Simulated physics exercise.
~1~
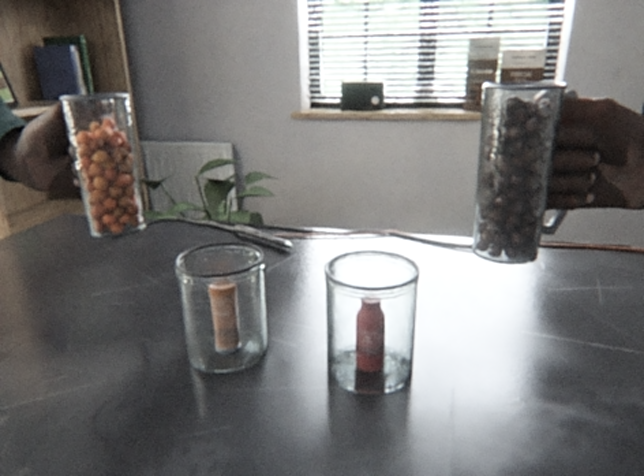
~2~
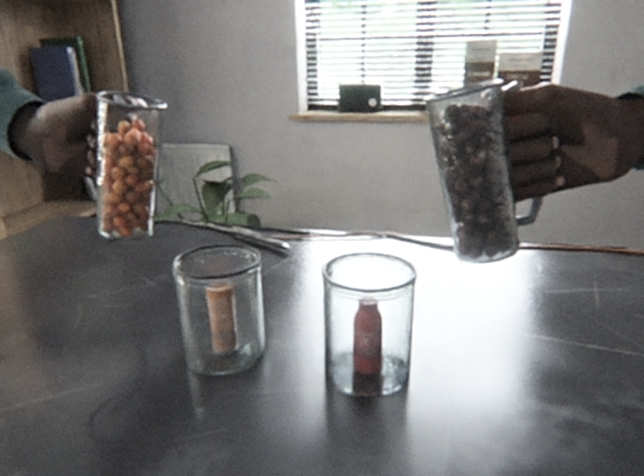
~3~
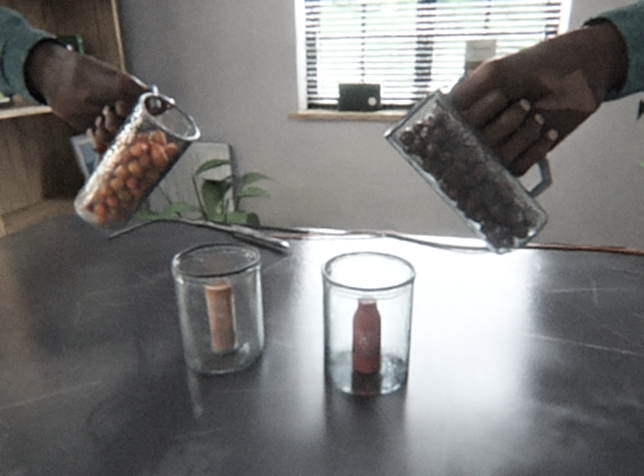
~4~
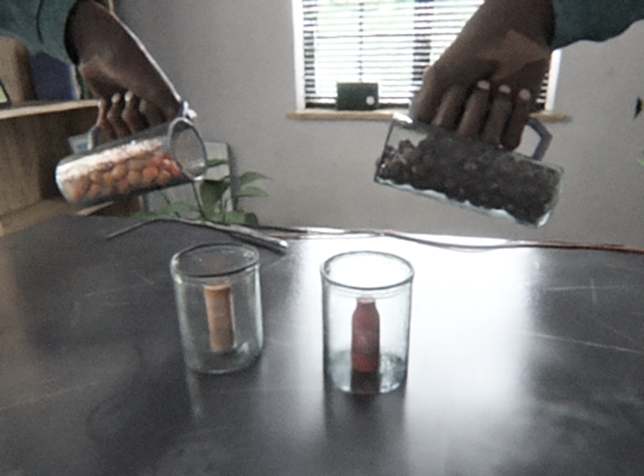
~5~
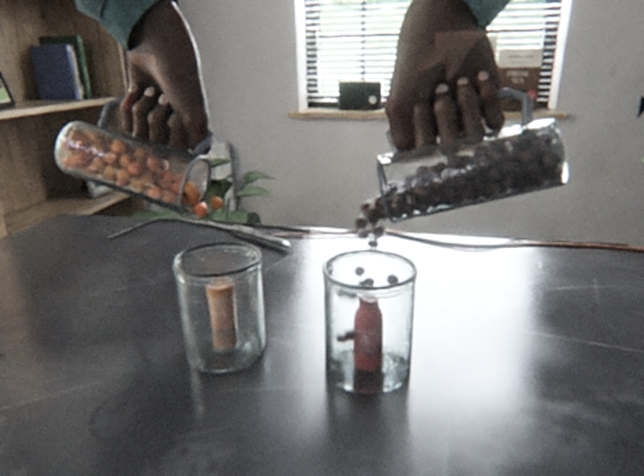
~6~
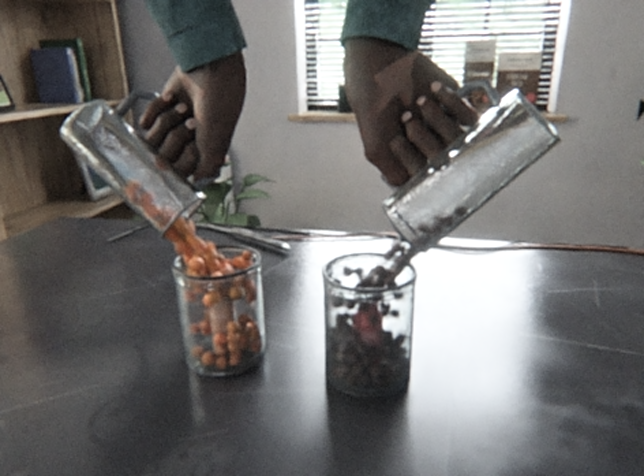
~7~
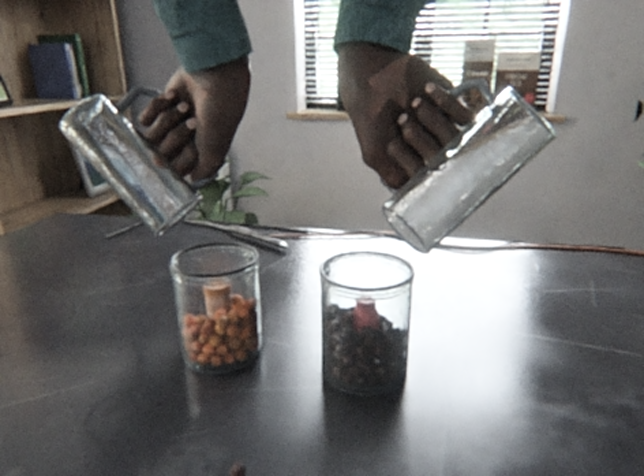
The clip opens on a dark table where two clear glasses stand, a tan cylinder inside the left one and a small red bottle inside the right. Two hands hold glass mugs above them, one full of orange pieces, the other of dark ones. The hands bring the mugs inward and tip them onto their sides. Dark pieces begin dropping into the right glass first, then orange pieces stream into the left. Both mugs empty, leaving the tops of the cylinder and bottle showing above the piles, with one stray piece on the table.
